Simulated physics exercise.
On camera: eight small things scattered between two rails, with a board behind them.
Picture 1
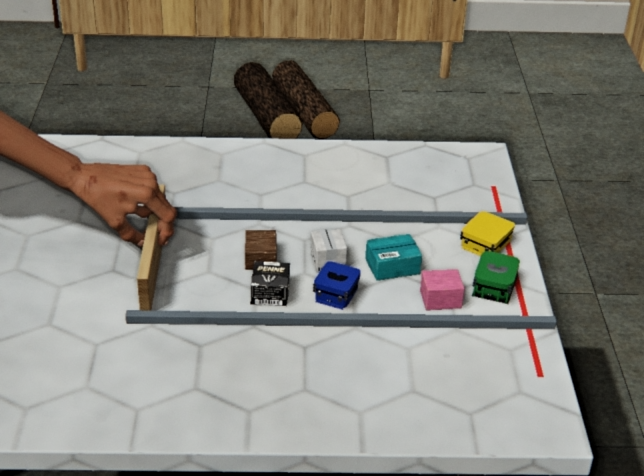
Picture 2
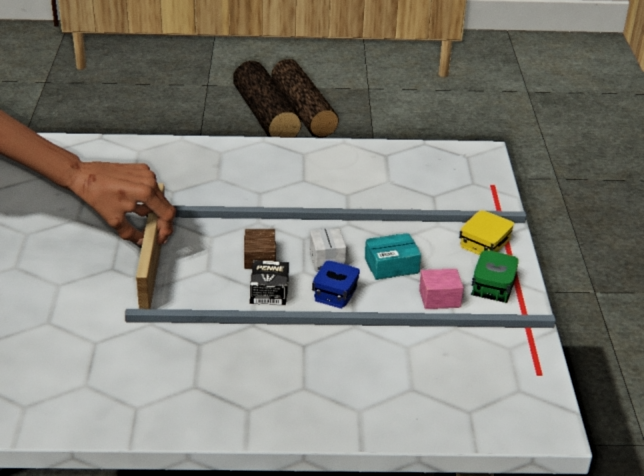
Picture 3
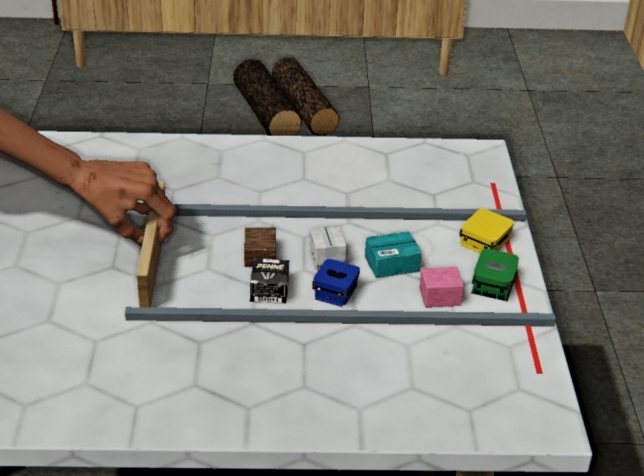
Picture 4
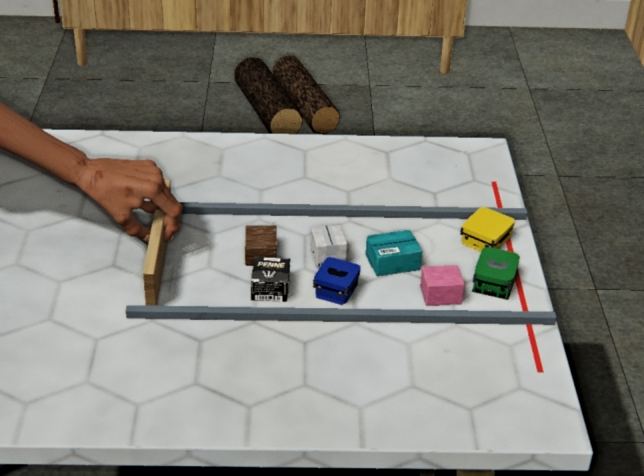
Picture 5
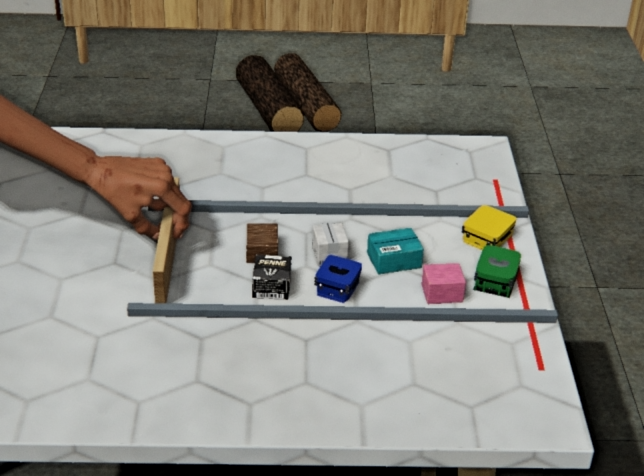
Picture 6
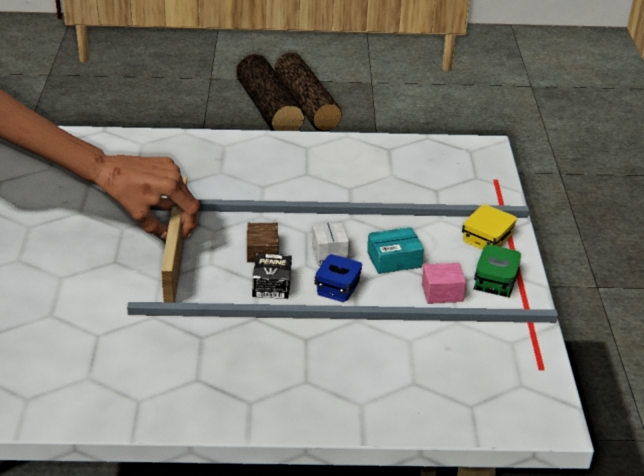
A hand slides a wooden board slightly right between two rails behind eight still objects.
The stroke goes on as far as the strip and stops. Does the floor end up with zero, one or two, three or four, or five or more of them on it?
The number that tumble down is over four.
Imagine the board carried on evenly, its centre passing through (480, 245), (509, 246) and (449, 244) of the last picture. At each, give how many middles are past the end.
That makes 3, 5, 1.
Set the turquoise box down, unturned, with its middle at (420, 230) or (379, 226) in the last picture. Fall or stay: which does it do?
In order: Keeps its place; keeps its place.
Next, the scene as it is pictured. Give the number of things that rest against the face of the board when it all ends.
The count in contact is 3.
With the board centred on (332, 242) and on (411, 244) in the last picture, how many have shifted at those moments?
At that stage 5; at the next, 7.
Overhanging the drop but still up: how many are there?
The tally is 3.
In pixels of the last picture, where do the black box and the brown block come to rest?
Taking them in turn, first comes (543, 283), then (531, 249).
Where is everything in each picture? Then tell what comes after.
In the first frame, yellow case (487, 236); green case (496, 278); pink block (442, 290); board (153, 247); tape (514, 271).
In the second frame, green case (495, 277); turquoise box (393, 256).
In the third frame, pink block (441, 287); brown block (260, 247).
In the fourth frame, yellow case (487, 232); blue case (337, 282).
In the fifth frame, green case (497, 272); white box (330, 245).
In the sixth frame, yellow case (489, 230); green case (497, 271); pink block (444, 283); board (176, 239); tape (516, 264).
A little later, none off yet; yellow case at rest near (489, 230); green case at rest near (497, 271); pink block at rest near (444, 283).
Next, none off yet; yellow case at rest near (489, 230); green case shifted a little near (511, 272); pink block shifted about its own width near (471, 285).
Later still, one off so far; yellow case shifted a little near (501, 225); green case dropping; pink block tilted a little near (567, 291).
When it is over, the number that fall off is five or more; down, white box, blue case, turquoise box, pink block and green case.
